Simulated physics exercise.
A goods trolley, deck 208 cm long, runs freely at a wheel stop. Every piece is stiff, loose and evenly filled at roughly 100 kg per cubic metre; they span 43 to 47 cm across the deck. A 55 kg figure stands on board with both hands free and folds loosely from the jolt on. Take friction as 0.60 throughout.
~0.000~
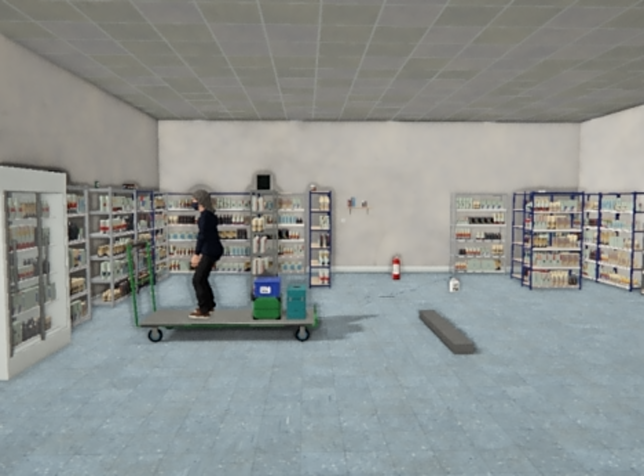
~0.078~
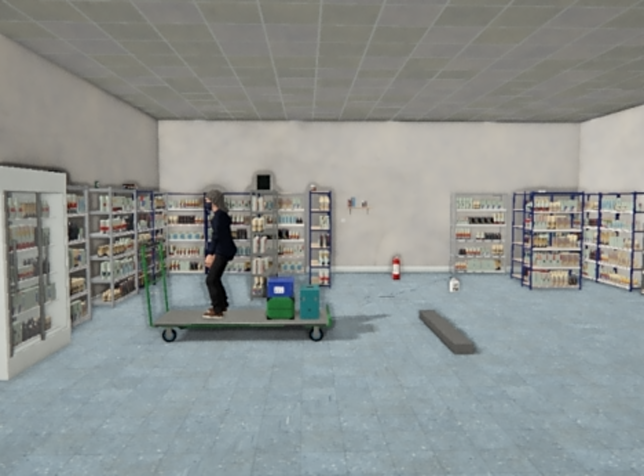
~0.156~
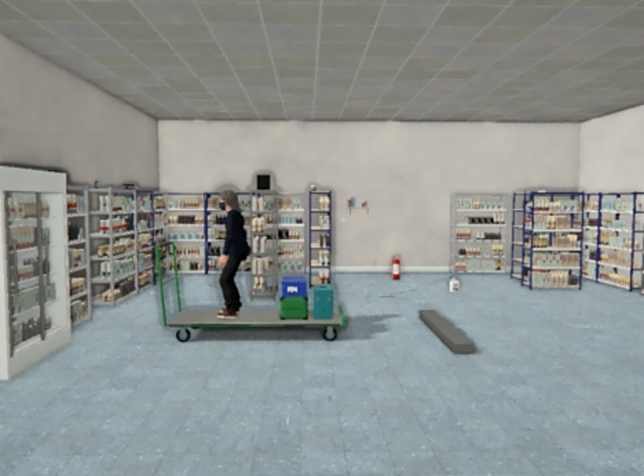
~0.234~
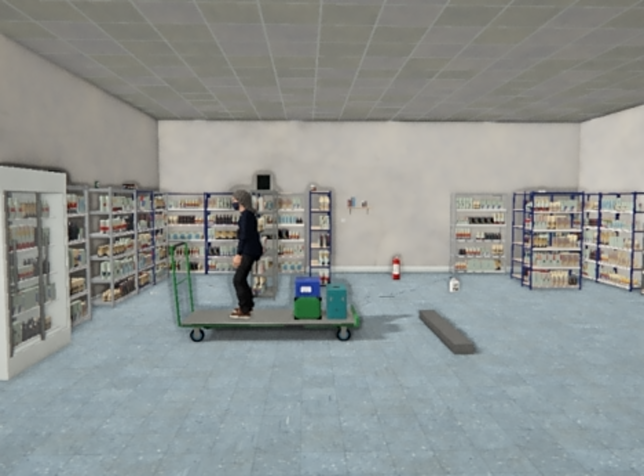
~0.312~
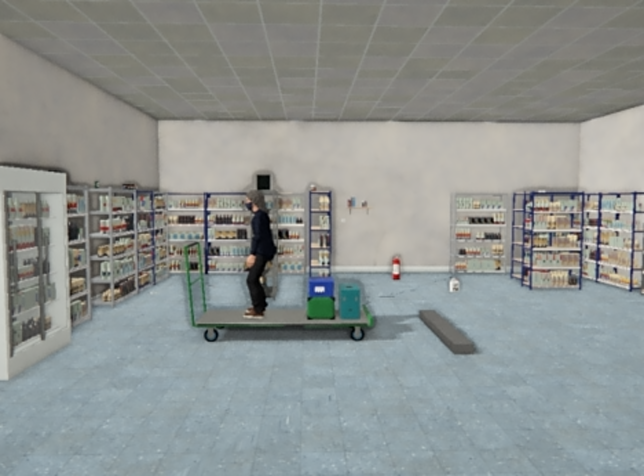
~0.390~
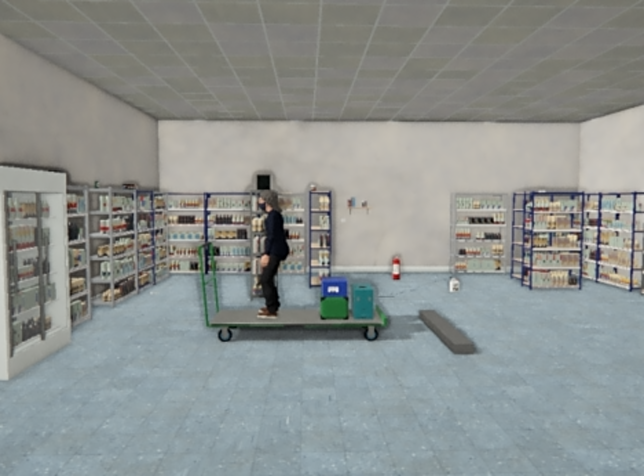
A figure in dark clothes stands on a long green-framed trolley that rolls steadily from left to right across a pale blue floor, seen side-on from a fixed view of a stockroom. Blue, green and teal boxes sit at the deck's right end, with filled shelves behind, a red extinguisher by the back wall and a grey bar on the floor. The figure rides upright with the boxes, drawing nearer the bar.
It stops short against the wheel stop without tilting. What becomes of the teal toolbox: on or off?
In the end the teal toolbox flies off.
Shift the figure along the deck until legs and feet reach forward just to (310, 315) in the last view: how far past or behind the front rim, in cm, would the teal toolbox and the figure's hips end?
In that case teal 90 past, hips 30 past.
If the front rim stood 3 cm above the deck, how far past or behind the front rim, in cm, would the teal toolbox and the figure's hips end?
In that case teal 90 past, hips 30 behind.
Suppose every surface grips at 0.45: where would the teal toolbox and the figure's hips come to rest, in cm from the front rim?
In that case teal 120 past, hips 40 behind.
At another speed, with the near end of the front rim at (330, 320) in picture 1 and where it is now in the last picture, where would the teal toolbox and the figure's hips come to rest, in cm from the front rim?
In that case teal 10 behind, hips 80 behind.
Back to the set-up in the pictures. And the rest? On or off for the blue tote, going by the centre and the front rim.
Blue off.
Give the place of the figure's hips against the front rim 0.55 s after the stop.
About 45 cm behind the rim.
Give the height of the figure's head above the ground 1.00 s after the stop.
Roughly 30 cm above it.
Impact comes at 0.75 s.
After 1.30 s the teal toolbox is 39 cm past the rim, tilted 160°, near (472, 315) in the last picture's view.
After 1.75 s the teal toolbox is 77 cm past the rim, tilted 85°, near (501, 323) in the last picture's view.
When all is still (4.8 s), past the rim, blue tote and teal toolbox; behind it, green suitcase and the figure's hips.
